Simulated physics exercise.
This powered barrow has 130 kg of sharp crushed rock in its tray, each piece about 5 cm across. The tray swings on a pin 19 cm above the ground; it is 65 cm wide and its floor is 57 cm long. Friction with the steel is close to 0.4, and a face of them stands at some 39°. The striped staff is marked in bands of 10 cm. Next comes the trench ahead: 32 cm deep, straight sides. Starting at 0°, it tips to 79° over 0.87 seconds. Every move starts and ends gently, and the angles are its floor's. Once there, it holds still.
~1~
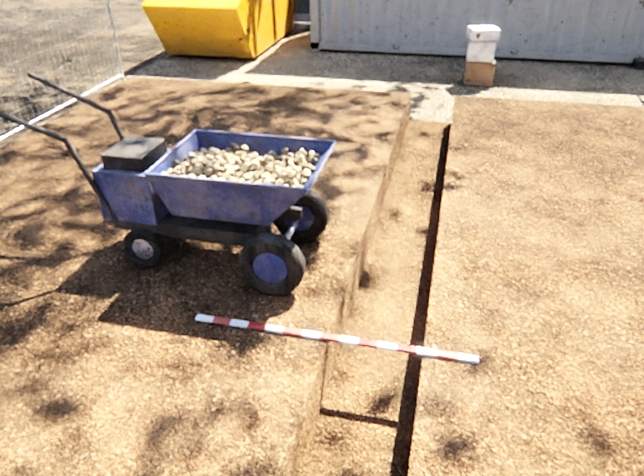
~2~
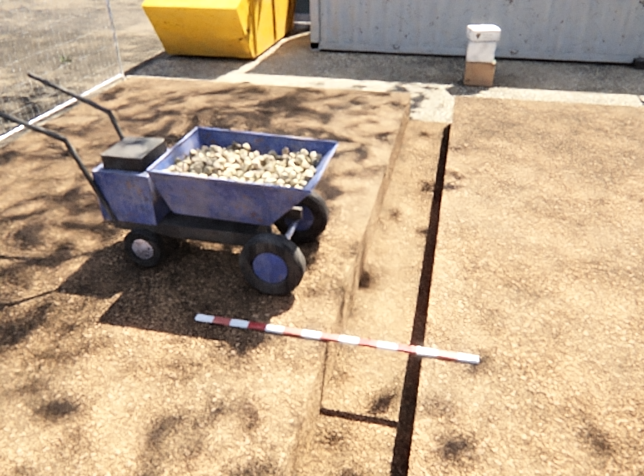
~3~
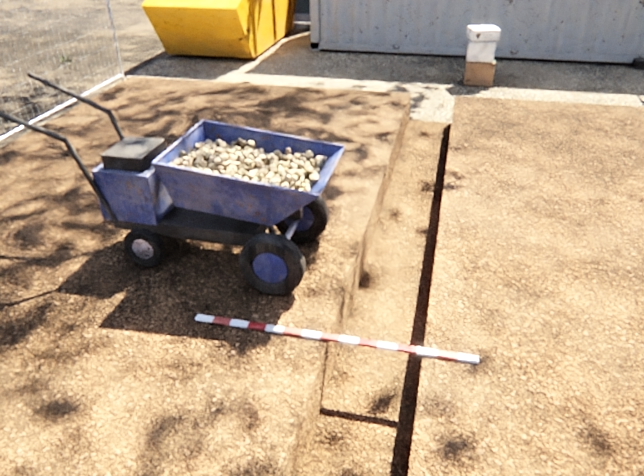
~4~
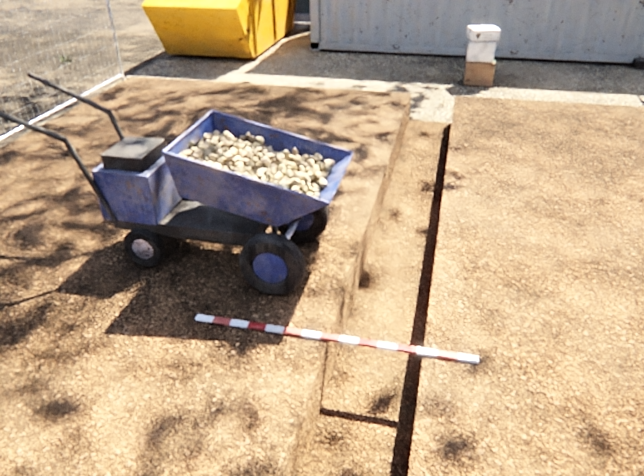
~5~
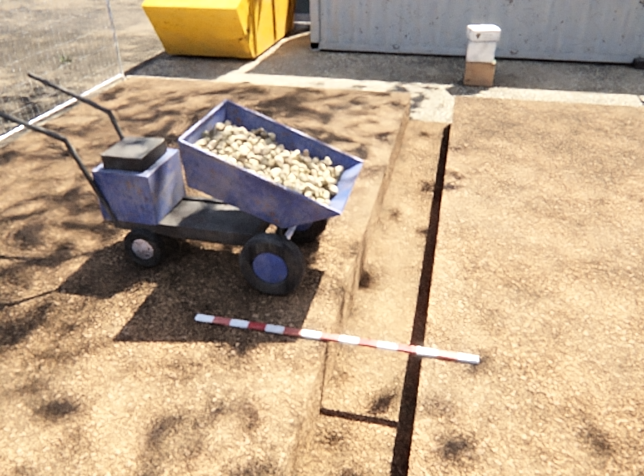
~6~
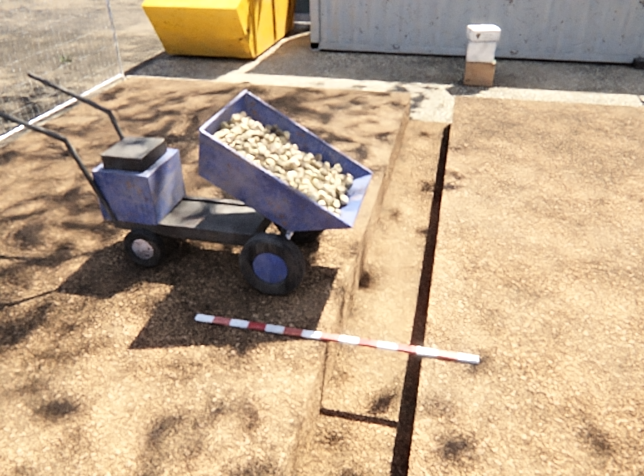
On a sunlit patch of brown gravelly ground beside a narrow trench, a blue four-wheeled barrow loaded with pale stones stands still while its tray tilts steadily forward to the right, the rear end rising well above the chassis.
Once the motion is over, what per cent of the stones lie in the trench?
97 %.
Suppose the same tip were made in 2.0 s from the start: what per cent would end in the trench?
It'd be some 100 per cent.
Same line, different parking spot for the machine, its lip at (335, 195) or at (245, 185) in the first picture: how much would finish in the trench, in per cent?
70 % and 60 %.
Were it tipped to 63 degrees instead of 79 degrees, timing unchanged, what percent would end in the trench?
Then about 70 per cent.
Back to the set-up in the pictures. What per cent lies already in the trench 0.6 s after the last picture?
By that point it's something like 55 in a hundred.
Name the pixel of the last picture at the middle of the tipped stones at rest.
Resting centre: About (401, 310).
Then, 0.3 s after the last picture the floor is at 66°, 100 % in the tray; the foremost stones are at (378, 253).
Then, 0.6 s after the last picture the floor is at 79°, 44 % in the tray, 55 % in the trench; the foremost stones are at (432, 287).
Then, 1.0 s after the last picture the floor is at 79°, 4 % in the tray, 93 % in the trench, 3 % past the trench; the foremost stones are at (502, 297).
Then, 2.9 s after the last picture the floor is at 79°, 0 % in the tray, 97 % in the trench, 3 % past the trench; the foremost stones are at (519, 299).
